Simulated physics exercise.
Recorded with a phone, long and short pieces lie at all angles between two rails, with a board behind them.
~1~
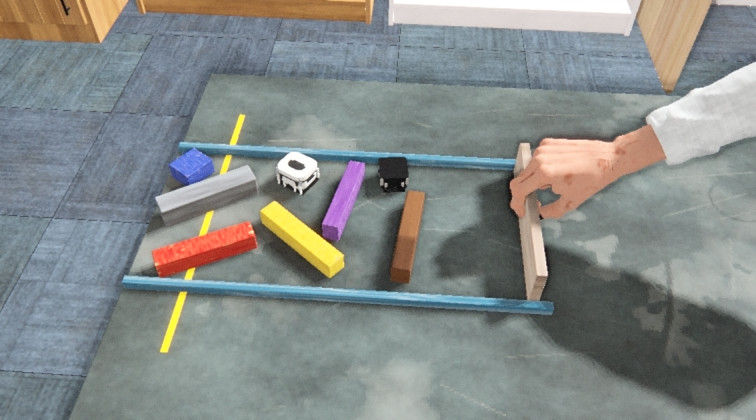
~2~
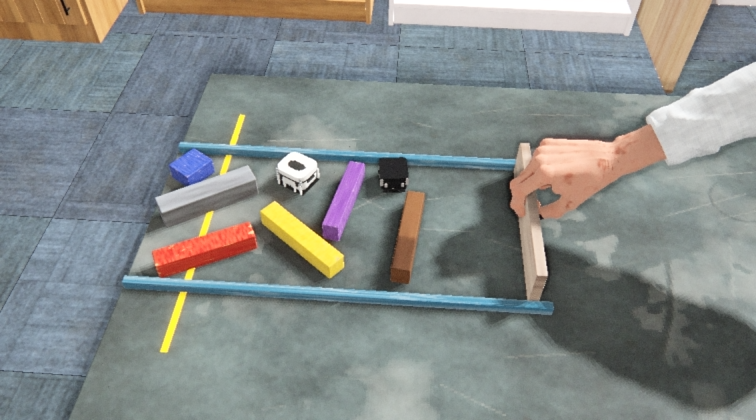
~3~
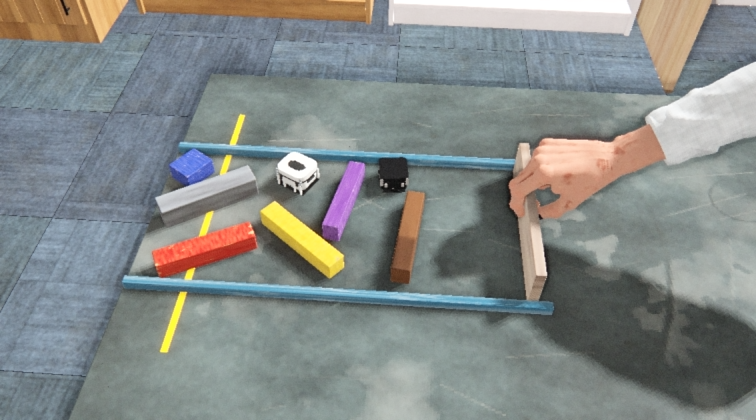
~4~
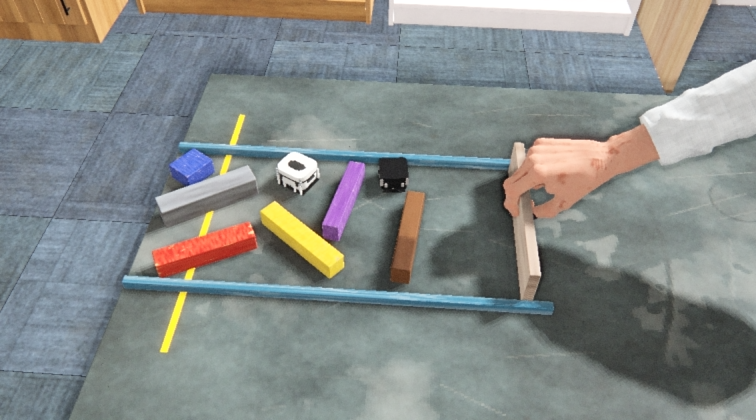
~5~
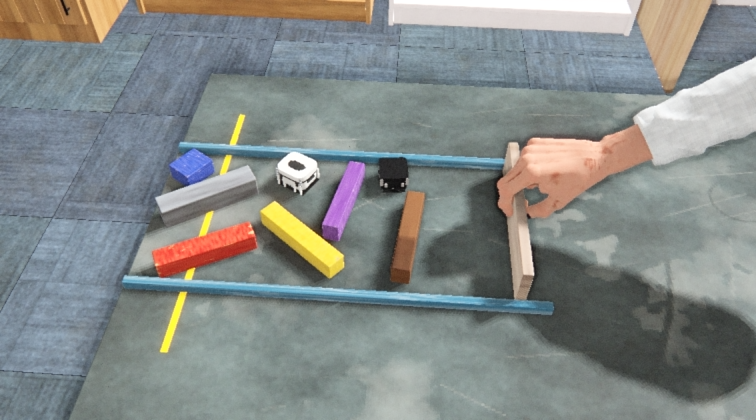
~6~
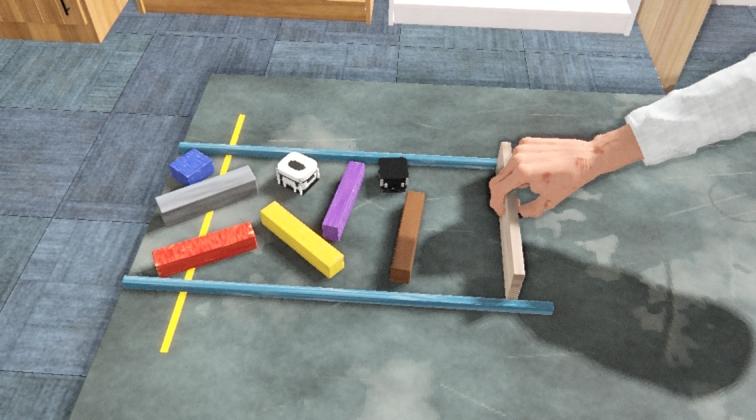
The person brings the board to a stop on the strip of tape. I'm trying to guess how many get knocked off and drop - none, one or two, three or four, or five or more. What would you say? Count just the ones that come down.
I would say three or four.
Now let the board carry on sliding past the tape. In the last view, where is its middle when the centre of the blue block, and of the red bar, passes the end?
The middle is at (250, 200) when it's the blue block, and at (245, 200) when it's the red bar.
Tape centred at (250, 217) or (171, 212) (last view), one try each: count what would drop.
0 and 6.
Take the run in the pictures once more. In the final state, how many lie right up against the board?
My count gives 2.
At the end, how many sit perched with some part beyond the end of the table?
It comes to 1.
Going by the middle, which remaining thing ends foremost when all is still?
It's the yellow bar that ends up nearest.
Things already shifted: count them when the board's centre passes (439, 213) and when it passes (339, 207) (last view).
At first I count 0, and then 5.
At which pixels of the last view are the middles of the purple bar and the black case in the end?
One is at about (183, 187), the other at about (211, 161).
Soon after, none off yet; blue block at rest near (192, 169); grey stick at rest near (208, 196); red bar at rest near (206, 249).
At rest, the number that fall off is three or four; fallen, white case, red bar, grey stick and blue block.
